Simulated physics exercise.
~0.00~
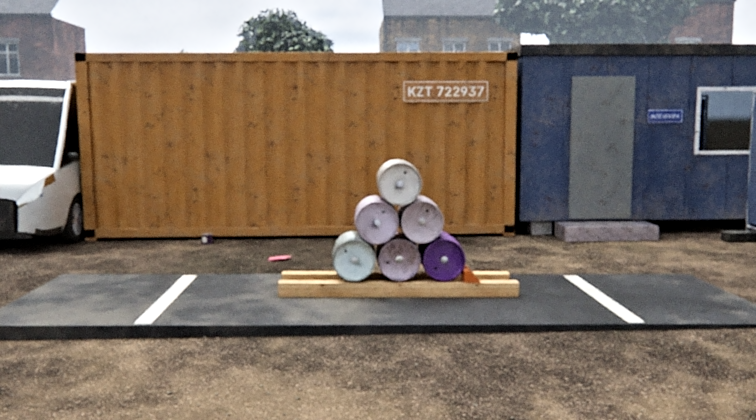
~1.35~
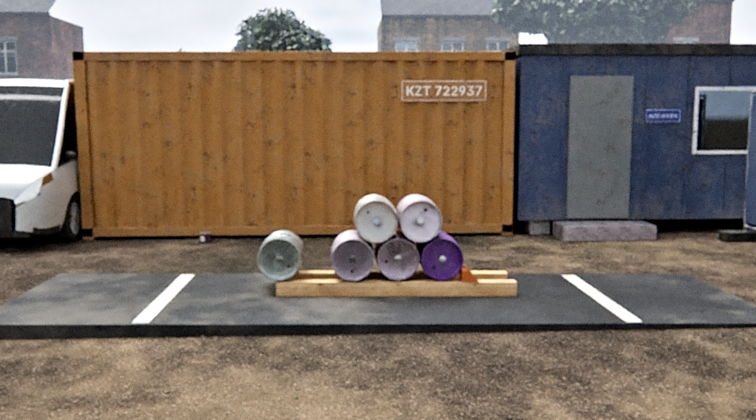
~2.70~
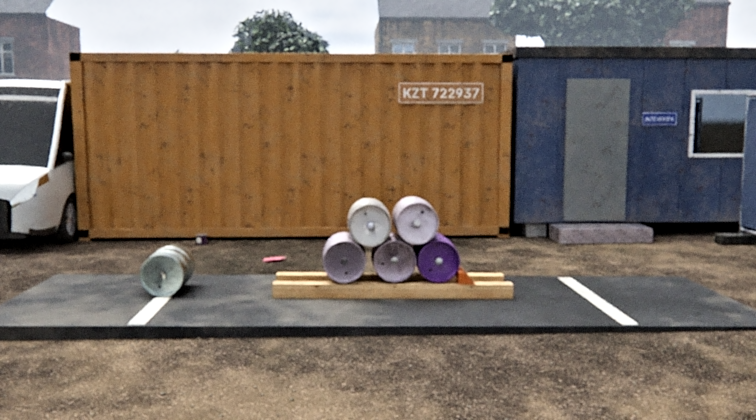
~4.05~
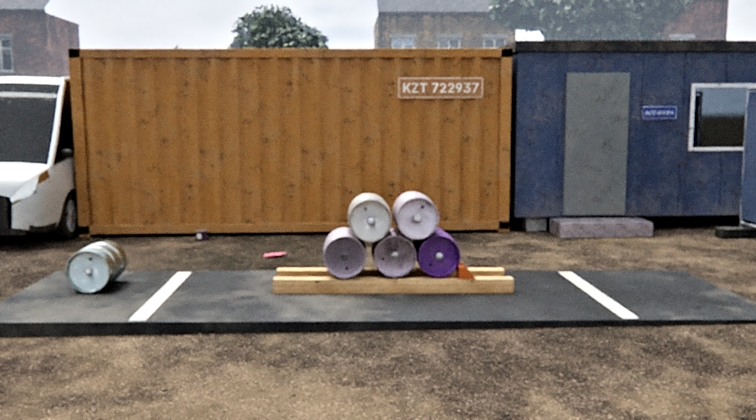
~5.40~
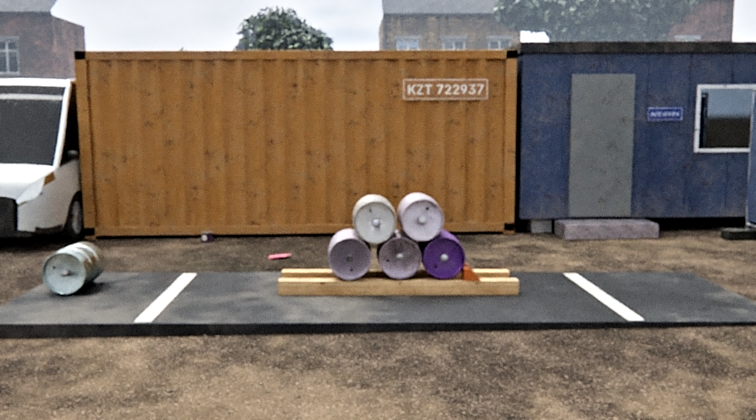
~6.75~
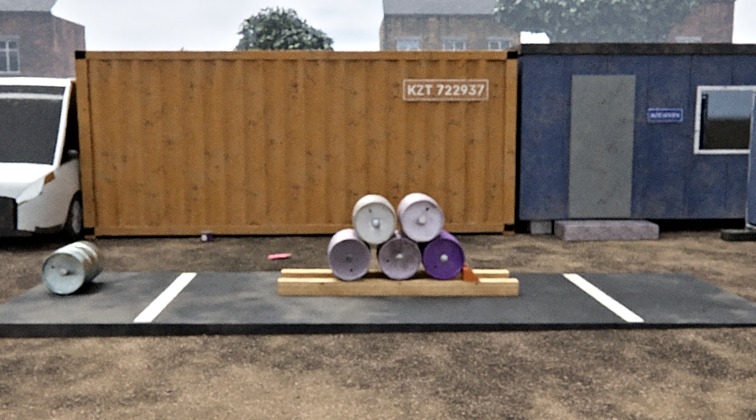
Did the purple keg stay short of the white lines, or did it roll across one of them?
The purple keg stayed short of the lines. It remained on the timber bearers at the right end of the bottom row.
